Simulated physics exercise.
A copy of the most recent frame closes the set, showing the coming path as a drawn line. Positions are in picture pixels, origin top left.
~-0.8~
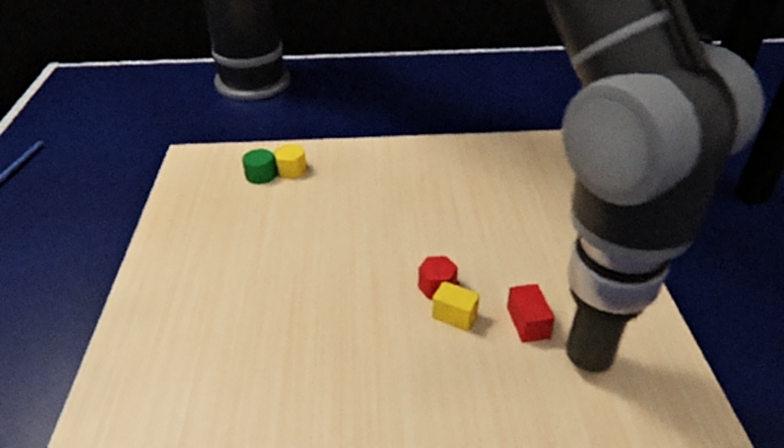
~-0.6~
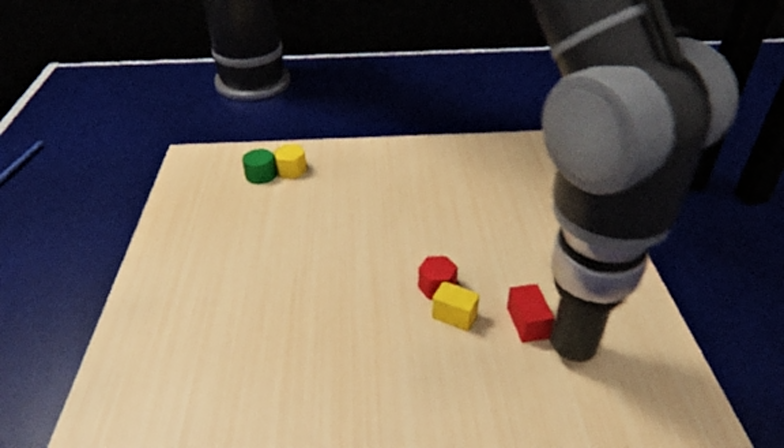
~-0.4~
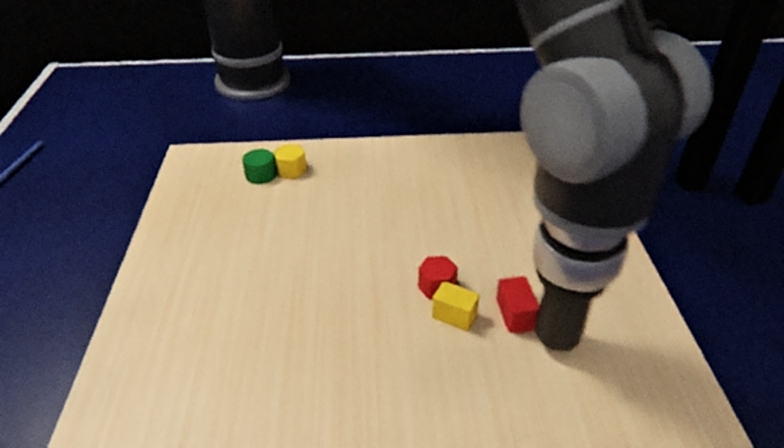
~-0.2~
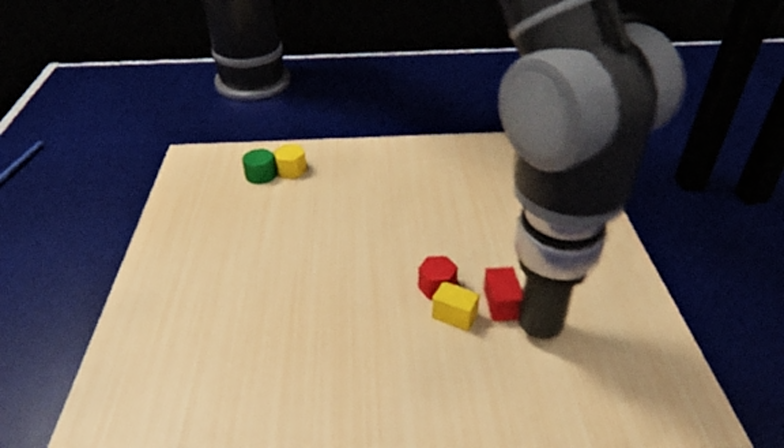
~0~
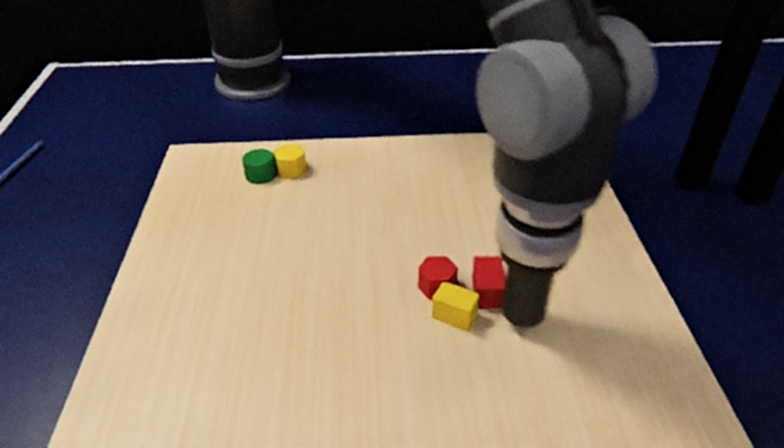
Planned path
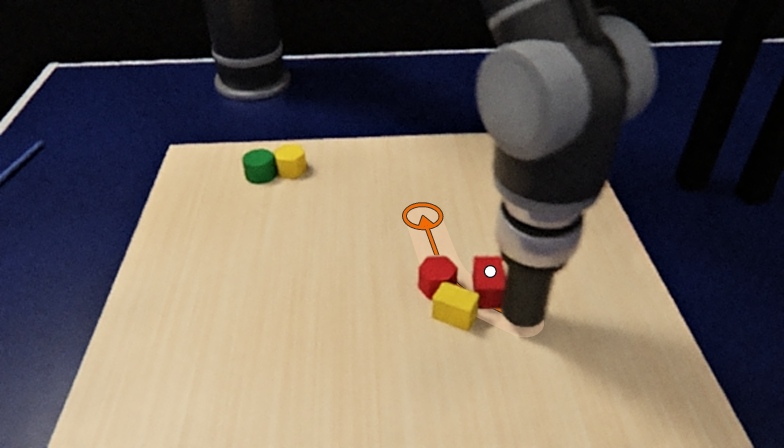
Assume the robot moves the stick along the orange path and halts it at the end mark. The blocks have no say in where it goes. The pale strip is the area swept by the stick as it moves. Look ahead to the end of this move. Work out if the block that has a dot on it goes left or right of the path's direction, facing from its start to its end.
The answer is right.
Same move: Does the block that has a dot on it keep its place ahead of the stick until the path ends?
Final answer: No.
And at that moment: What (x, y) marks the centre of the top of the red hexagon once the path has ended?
It is going to be at (406, 253).
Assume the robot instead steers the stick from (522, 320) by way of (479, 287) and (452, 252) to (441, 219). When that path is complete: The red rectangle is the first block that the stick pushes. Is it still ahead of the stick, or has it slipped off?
Final position: Ahead.
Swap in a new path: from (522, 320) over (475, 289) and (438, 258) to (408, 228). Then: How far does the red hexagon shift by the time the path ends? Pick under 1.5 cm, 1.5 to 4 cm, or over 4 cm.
Distance: Between 1.5 and 4 cm.
Drawn move, from (522, 320) through (465, 291) and (436, 253) to (423, 216); the dot is on the red rectangle.
The first path, step by step. One third of the way, stick (465, 281); red hexagon (426, 262), turned 40° anticlockwise; yellow rectangle (449, 296); red rectangle (464, 246), turned 75° clockwise.
Two thirds of the way, stick (436, 243); red hexagon (406, 253), turned 105° anticlockwise; yellow rectangle (449, 296); red rectangle (462, 220).
At the end, stick (423, 207); red hexagon (406, 253), turned 105° anticlockwise; yellow rectangle (449, 296); red rectangle (465, 216), turned 165° clockwise.
